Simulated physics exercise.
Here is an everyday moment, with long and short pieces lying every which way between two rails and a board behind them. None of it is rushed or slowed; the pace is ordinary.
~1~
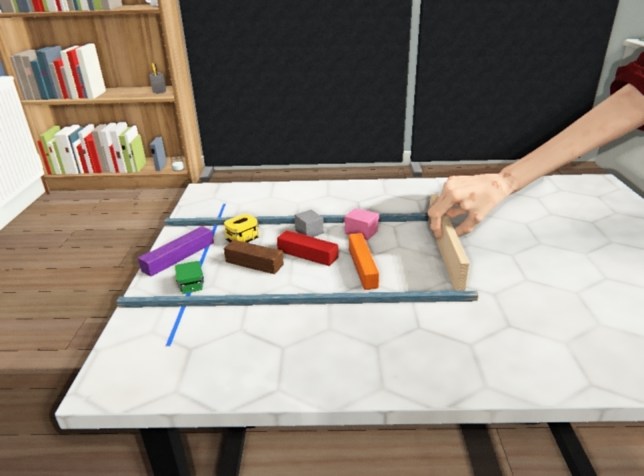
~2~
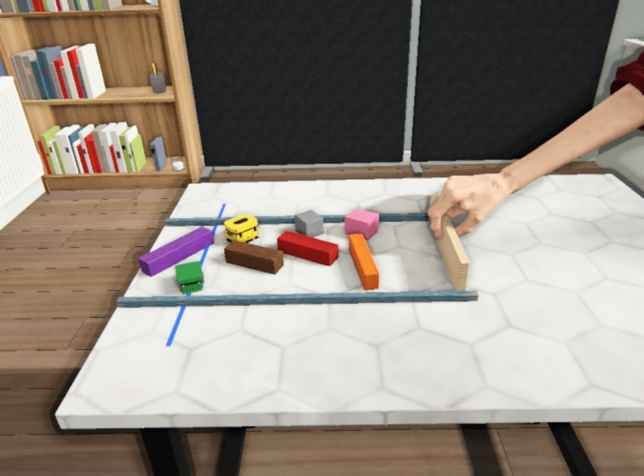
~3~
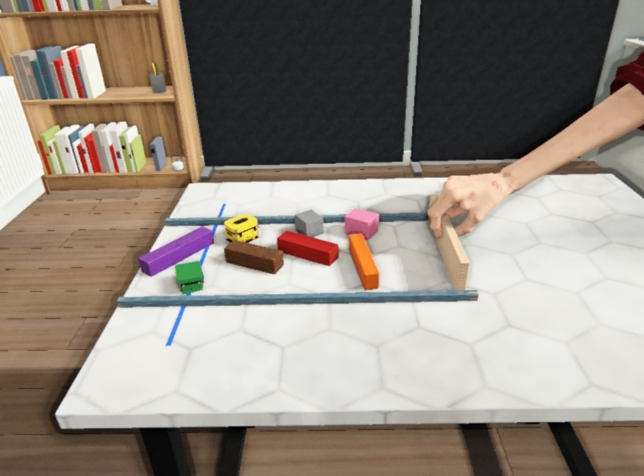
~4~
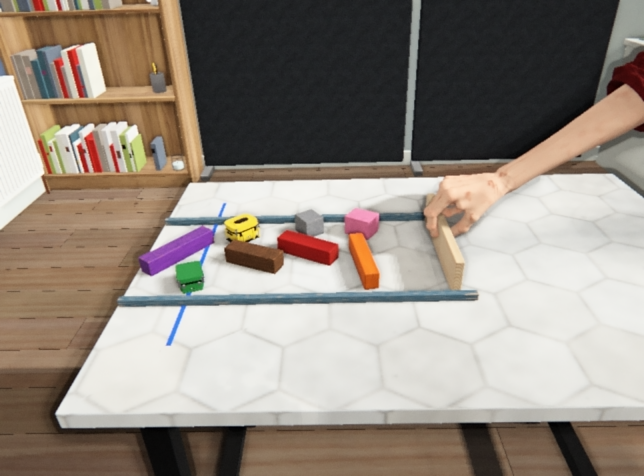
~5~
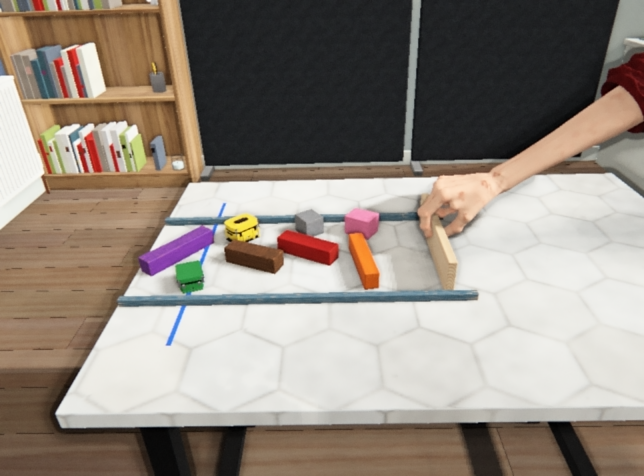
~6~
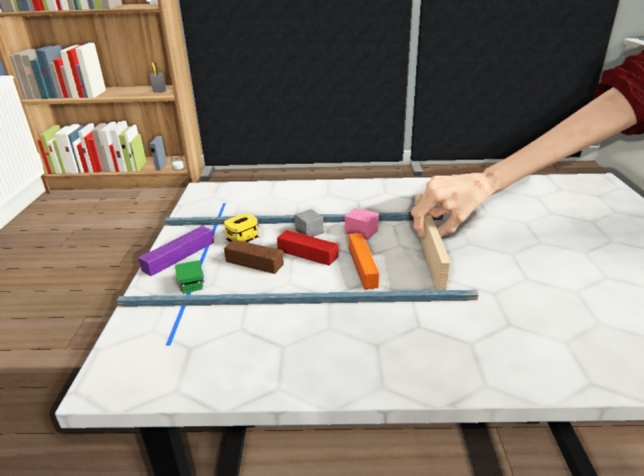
A white table patterned with large hexagons stands in a wood-floored room, seen from slightly above, with dark panels and a bookcase behind. Between two blue-grey rails lie purple, brown, red and orange bars, green and yellow cases, and grey and pink blocks, with a blue line at left. A hand from the right holds an upright wooden board still, then slides it slightly left; the pieces and camera stay still.
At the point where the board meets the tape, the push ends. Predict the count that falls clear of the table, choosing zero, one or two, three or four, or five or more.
The push is going to knock off a lone one or a pair.
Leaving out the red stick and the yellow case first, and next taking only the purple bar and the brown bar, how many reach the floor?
Falls come to 0 the first time and 0 the other time.
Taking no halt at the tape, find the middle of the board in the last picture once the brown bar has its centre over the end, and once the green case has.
Roughly (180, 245); for the second one, roughly (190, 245).
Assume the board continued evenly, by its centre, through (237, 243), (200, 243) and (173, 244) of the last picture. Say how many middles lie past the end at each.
Place by place: 0, 1 and 5.
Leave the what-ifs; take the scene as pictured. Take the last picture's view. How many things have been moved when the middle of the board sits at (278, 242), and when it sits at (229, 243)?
That gives 7 for the first and 8 for the second.
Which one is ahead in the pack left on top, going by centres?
It would be the green case.
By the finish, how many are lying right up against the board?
In total, 3.
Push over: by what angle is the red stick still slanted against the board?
Roughly 25 degrees.
A little later, none off yet; purple bar at rest near (178, 250); green case at rest near (190, 278); yellow case at rest near (242, 229).
Next, none off yet; purple bar shifted a little near (168, 252); green case at rest near (190, 278); yellow case shifted about its own width near (211, 228).
When it is over, the number that fall off is one or two; down, purple bar.
